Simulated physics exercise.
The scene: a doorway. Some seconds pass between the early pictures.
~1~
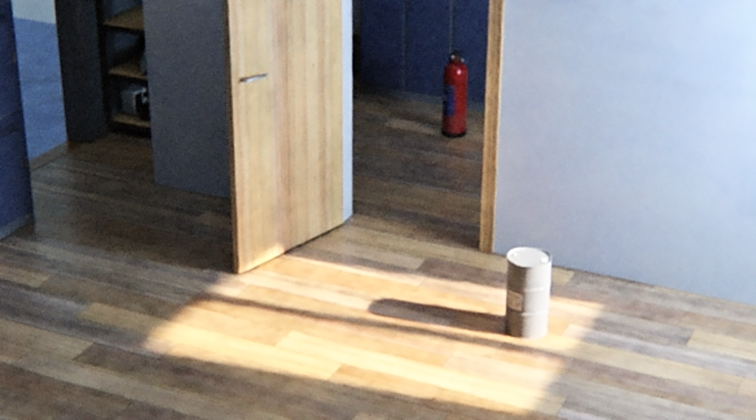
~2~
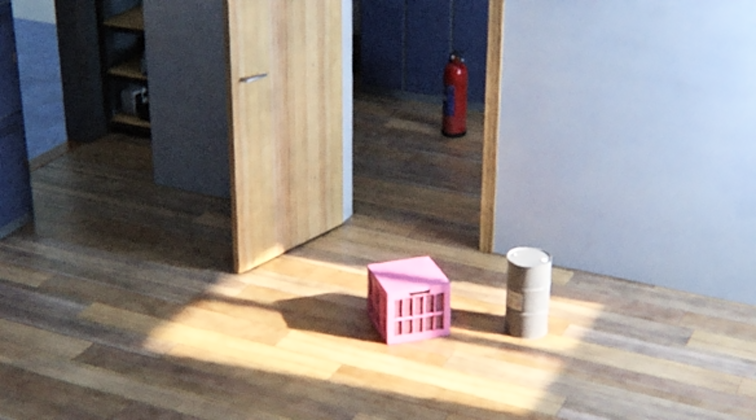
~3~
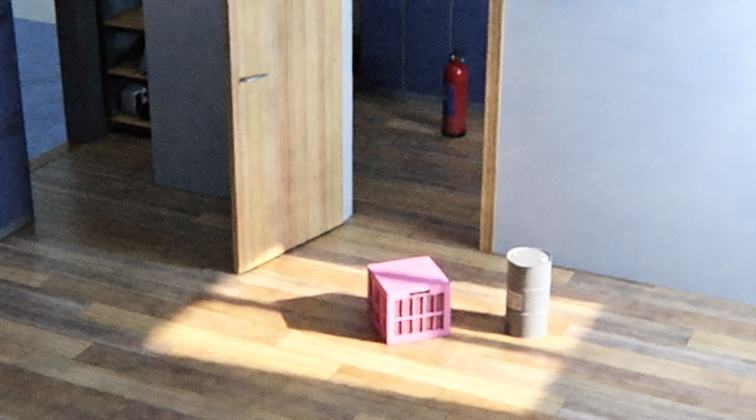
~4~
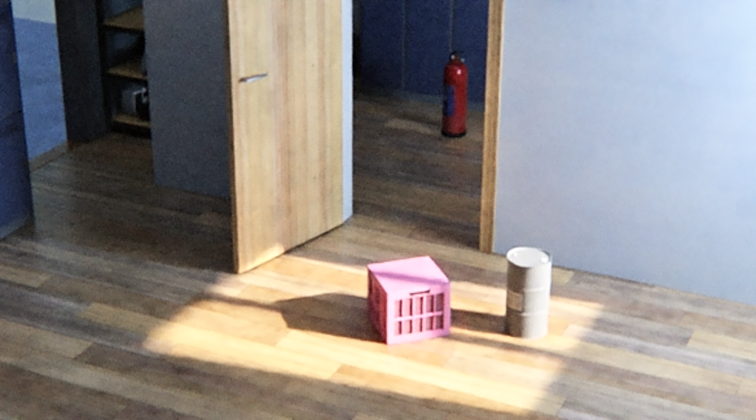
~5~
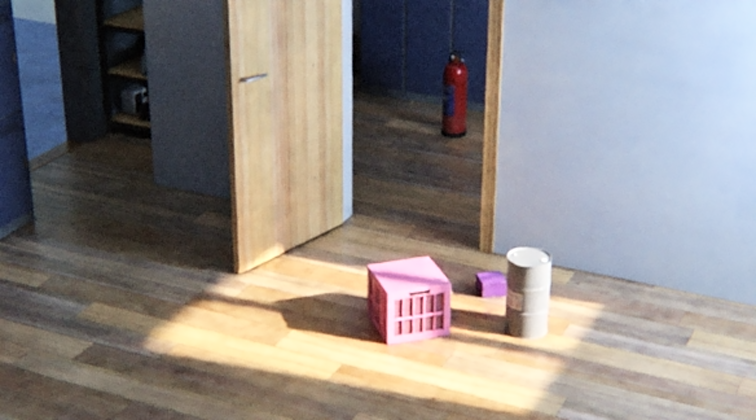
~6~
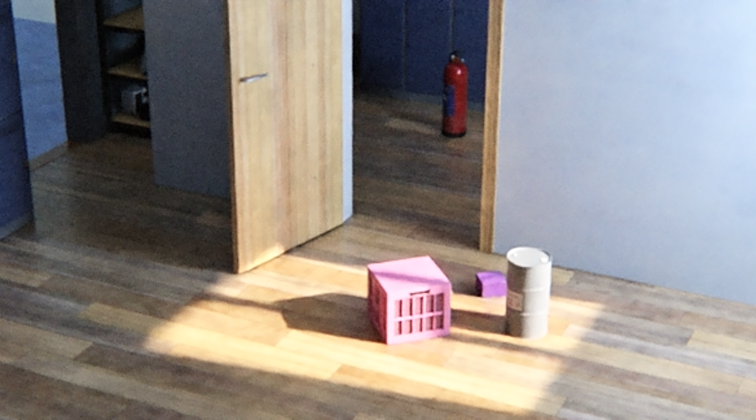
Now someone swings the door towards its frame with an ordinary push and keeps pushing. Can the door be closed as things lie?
As it turns out, it shuts.
Then, 0.70 s on from there, door at 85°.
Then, 1.20 s on from there, door at 59°.
Then, 1.60 s on from there, door at 36°.
Then, 2.00 s on from there, door at 12°.
In the end, door at 0°; all 3 unmoved. At the end, from the last picture's camera, purple box near (491, 285).
